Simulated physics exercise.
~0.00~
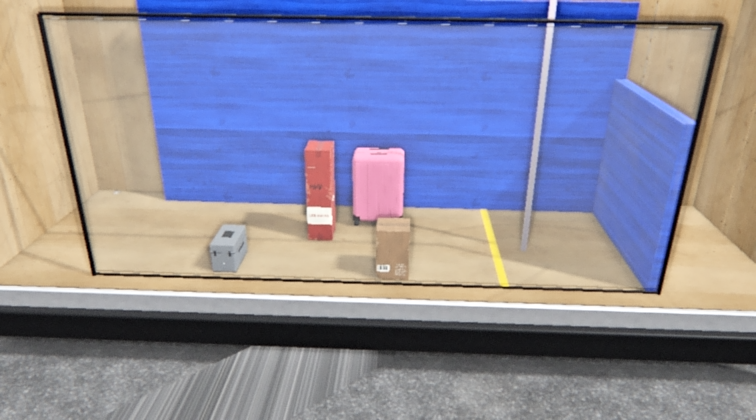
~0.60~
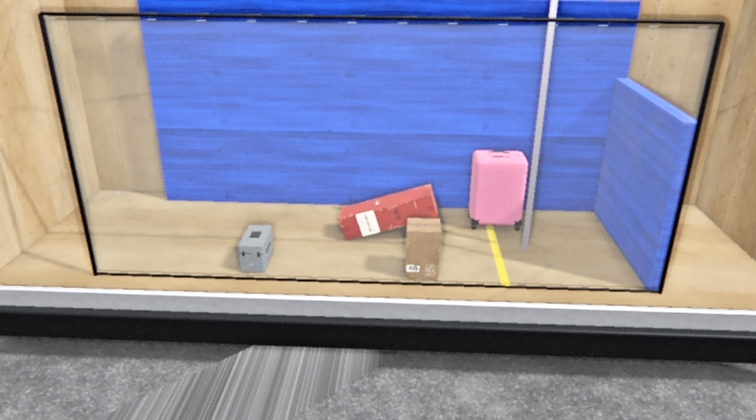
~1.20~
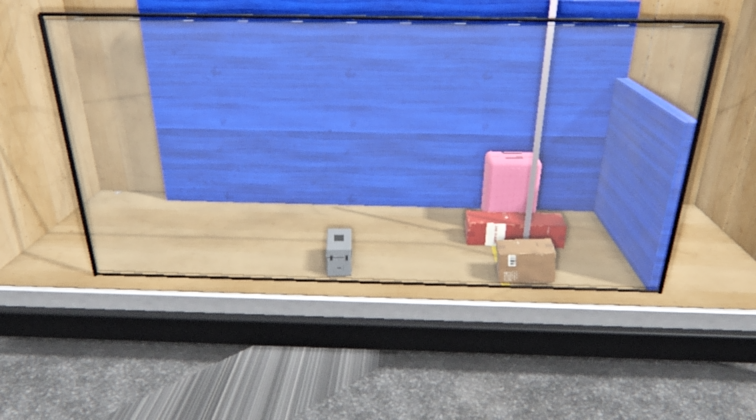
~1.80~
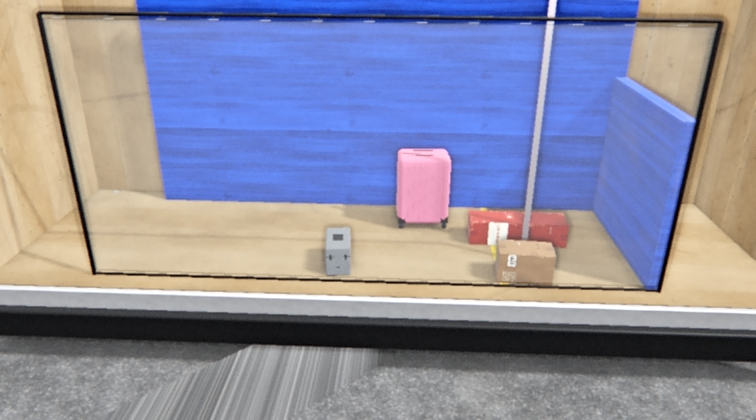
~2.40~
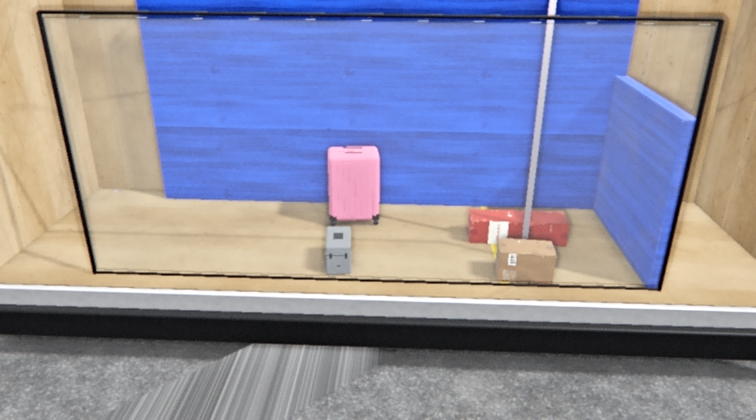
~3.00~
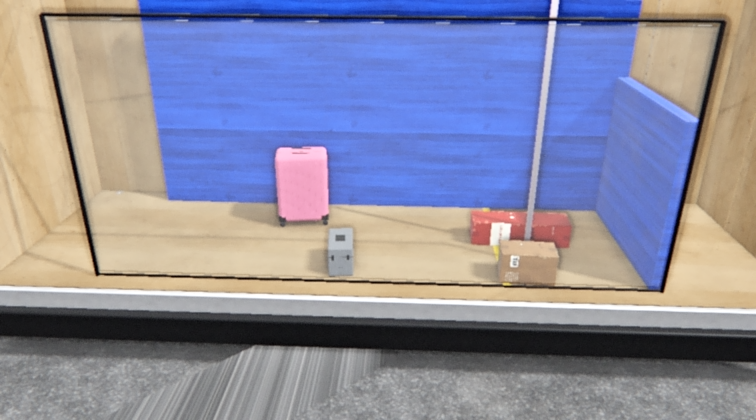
In the back of a delivery van, a red box and a brown carton slid right and toppled past the yellow line, while a grey toolbox stopped short of it and a pink suitcase rolled right, then back left, ending upright beyond the toolbox.
